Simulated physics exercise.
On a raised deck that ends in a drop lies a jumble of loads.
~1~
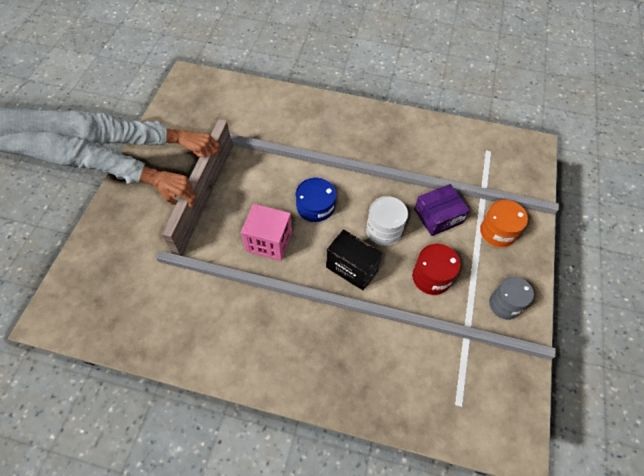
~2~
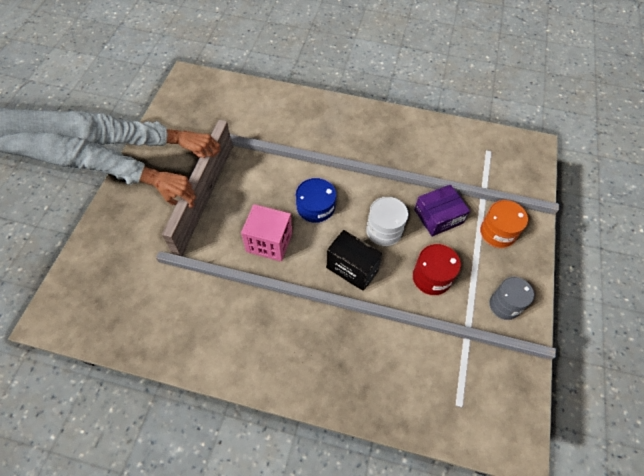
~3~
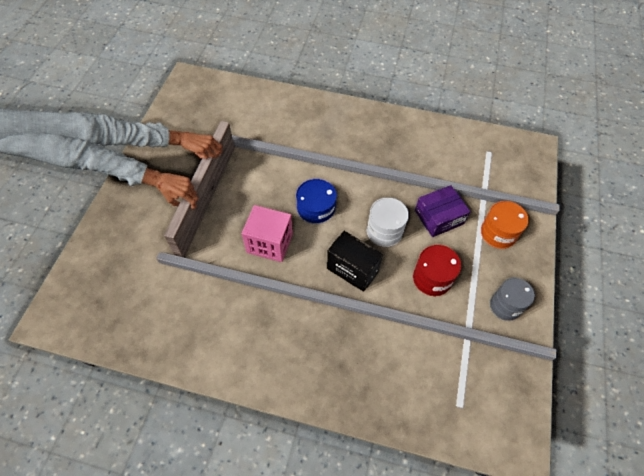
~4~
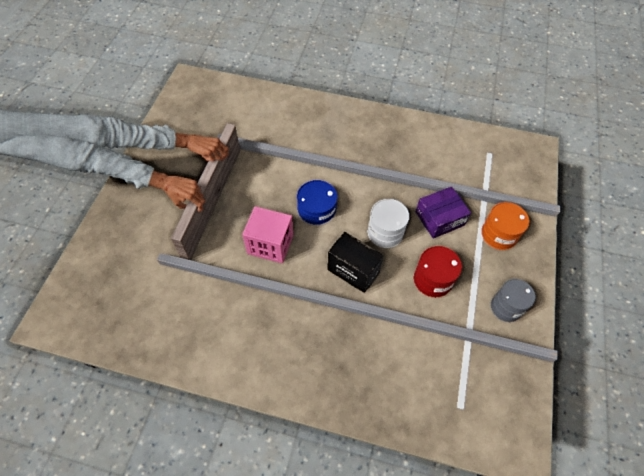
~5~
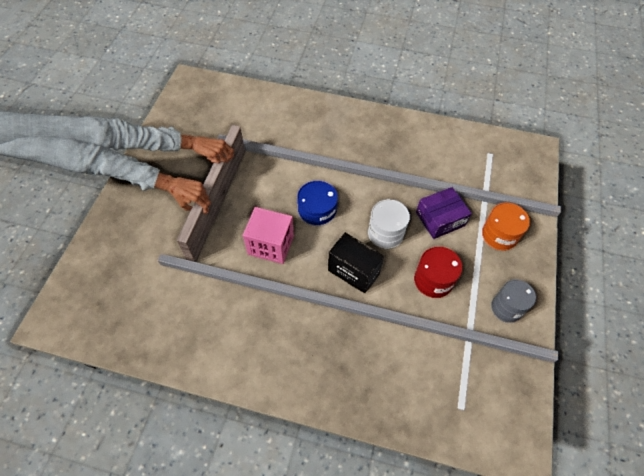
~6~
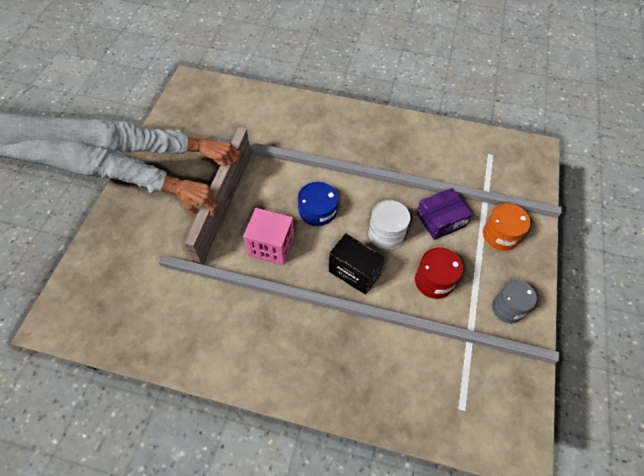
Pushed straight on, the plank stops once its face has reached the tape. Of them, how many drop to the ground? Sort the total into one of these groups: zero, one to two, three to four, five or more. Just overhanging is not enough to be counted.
It goes in the group one to two.
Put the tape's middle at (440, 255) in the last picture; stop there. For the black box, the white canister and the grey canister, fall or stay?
Per object: Black box stays, white canister stays, grey canister goes.
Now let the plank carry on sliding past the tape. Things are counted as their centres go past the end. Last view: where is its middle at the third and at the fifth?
I'd say close to (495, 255), and after that close to (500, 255).
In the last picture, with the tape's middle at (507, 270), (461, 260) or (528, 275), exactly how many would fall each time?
Going through each try, you'd get 5, 2 and 5.
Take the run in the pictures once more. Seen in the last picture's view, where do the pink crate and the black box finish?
Pink crate at about (500, 290), black box at about (546, 305).
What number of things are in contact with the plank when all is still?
3 in contact.
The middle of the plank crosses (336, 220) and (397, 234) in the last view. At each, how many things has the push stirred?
At first I count 4, and then 7.
Early on, none off yet; grey canister at rest near (514, 302); orange canister at rest near (506, 227); red canister at rest near (438, 273).
A while later, none off yet; grey canister travelled a little near (524, 306); orange canister at rest near (506, 227); red canister travelled about its own width near (490, 285).
Finally, the number that fall off is one or two; lost, red canister and grey canister.
